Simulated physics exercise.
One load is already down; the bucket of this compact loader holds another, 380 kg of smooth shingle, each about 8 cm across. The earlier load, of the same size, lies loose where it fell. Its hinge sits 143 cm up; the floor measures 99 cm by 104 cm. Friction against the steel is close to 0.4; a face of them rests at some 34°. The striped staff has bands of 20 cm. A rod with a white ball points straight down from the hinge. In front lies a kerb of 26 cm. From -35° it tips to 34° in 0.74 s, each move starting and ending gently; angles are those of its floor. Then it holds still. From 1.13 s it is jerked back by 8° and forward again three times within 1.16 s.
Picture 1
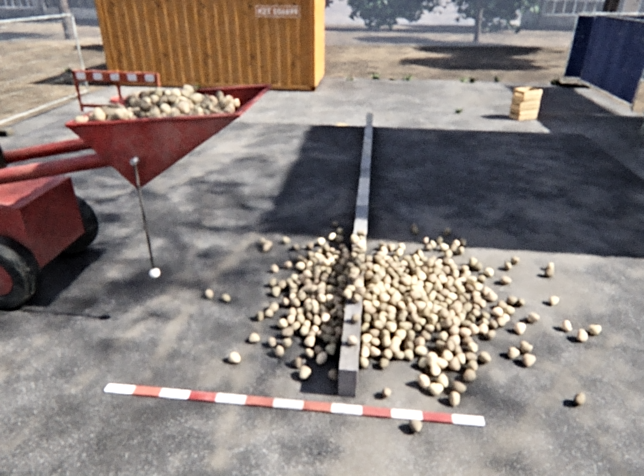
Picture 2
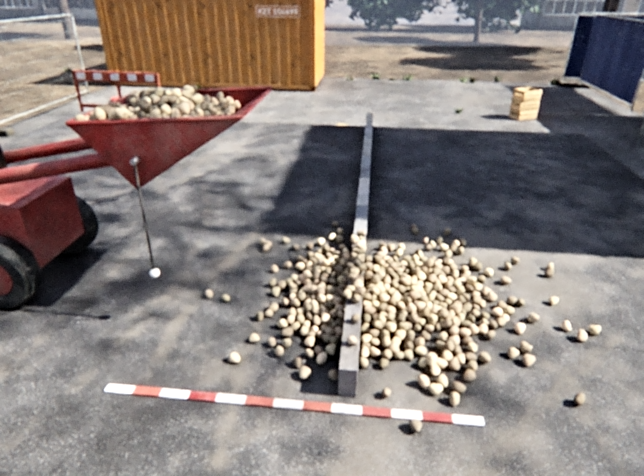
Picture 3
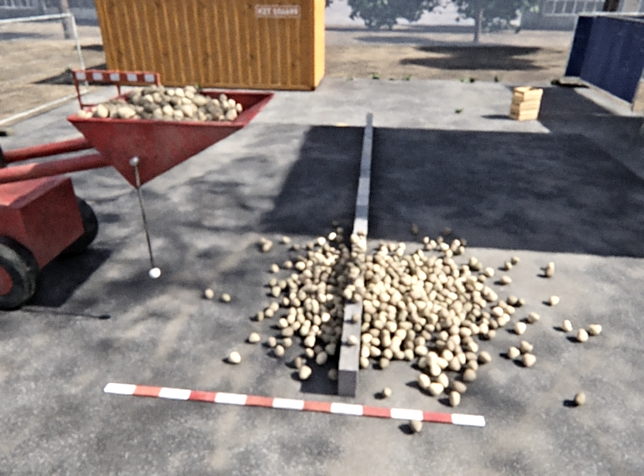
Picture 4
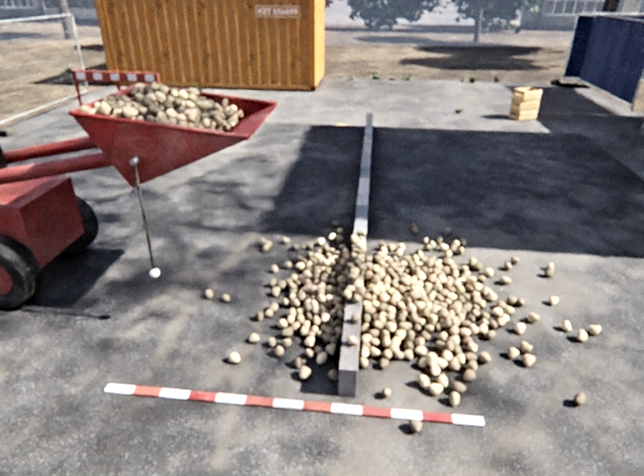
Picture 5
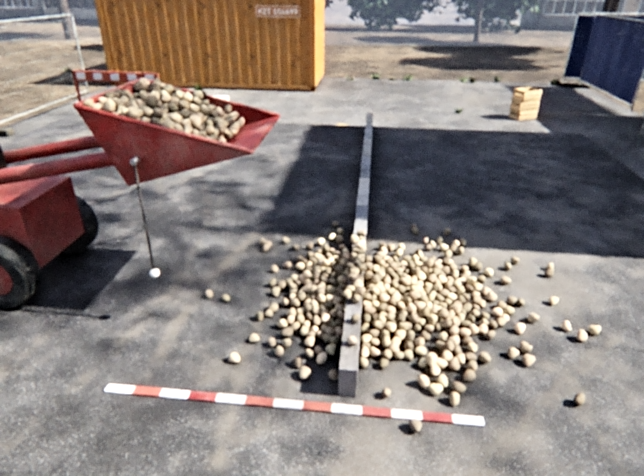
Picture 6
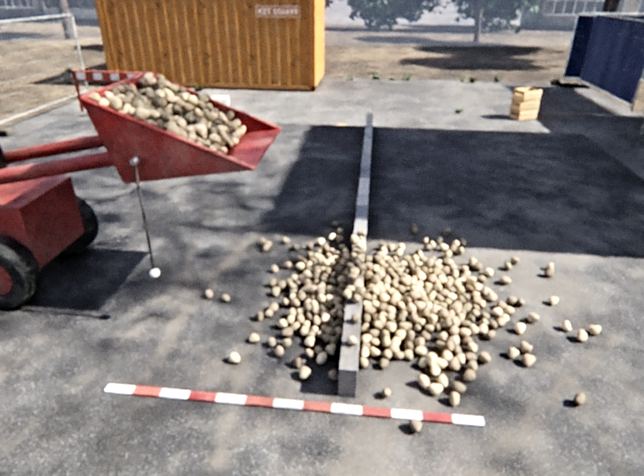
A red loader at the left holds a bucket heaped with pale, rounded stones above a sunlit grey yard, seen from slightly above by a still camera. More stones lie loose on both sides of a narrow kerb behind a red-and-white staff, with an orange container at the back and a dark blue one at right. The bucket steadily tilts forward, its front lip lowering while its load stays inside.
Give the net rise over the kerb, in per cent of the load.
Roughly 5 per cent of a load more.
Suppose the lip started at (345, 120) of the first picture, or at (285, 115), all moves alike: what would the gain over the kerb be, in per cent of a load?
Near 95 per cent from the first place, 30 from the second.
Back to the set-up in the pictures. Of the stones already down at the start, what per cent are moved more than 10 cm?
About 10 per cent.
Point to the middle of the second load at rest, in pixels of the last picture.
Around (311, 283).
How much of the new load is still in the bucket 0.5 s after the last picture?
About 85 per cent.
Then, 0.2 s after the last picture the floor is at 23°; in per cent of one load, 100 in the bucket, 39 on this side of the kerb, 61 over the kerb; the foremost stones are at (559, 306).
Then, 0.5 s after the last picture the floor is at 34°; in per cent of one load, 86 in the bucket, 52 on this side of the kerb, 61 over the kerb; the foremost stones are at (559, 306).
Then, 2.4 s after the last picture the floor is at 34°; in per cent of one load, 0 in the bucket, 134 on this side of the kerb, 66 over the kerb; the foremost stones are at (559, 306).
Then, 5.1 s after the last picture the floor is at 34°; in per cent of one load, 0 in the bucket, 134 on this side of the kerb, 66 over the kerb; the foremost stones are at (559, 306). Net gain over the kerb, 5.
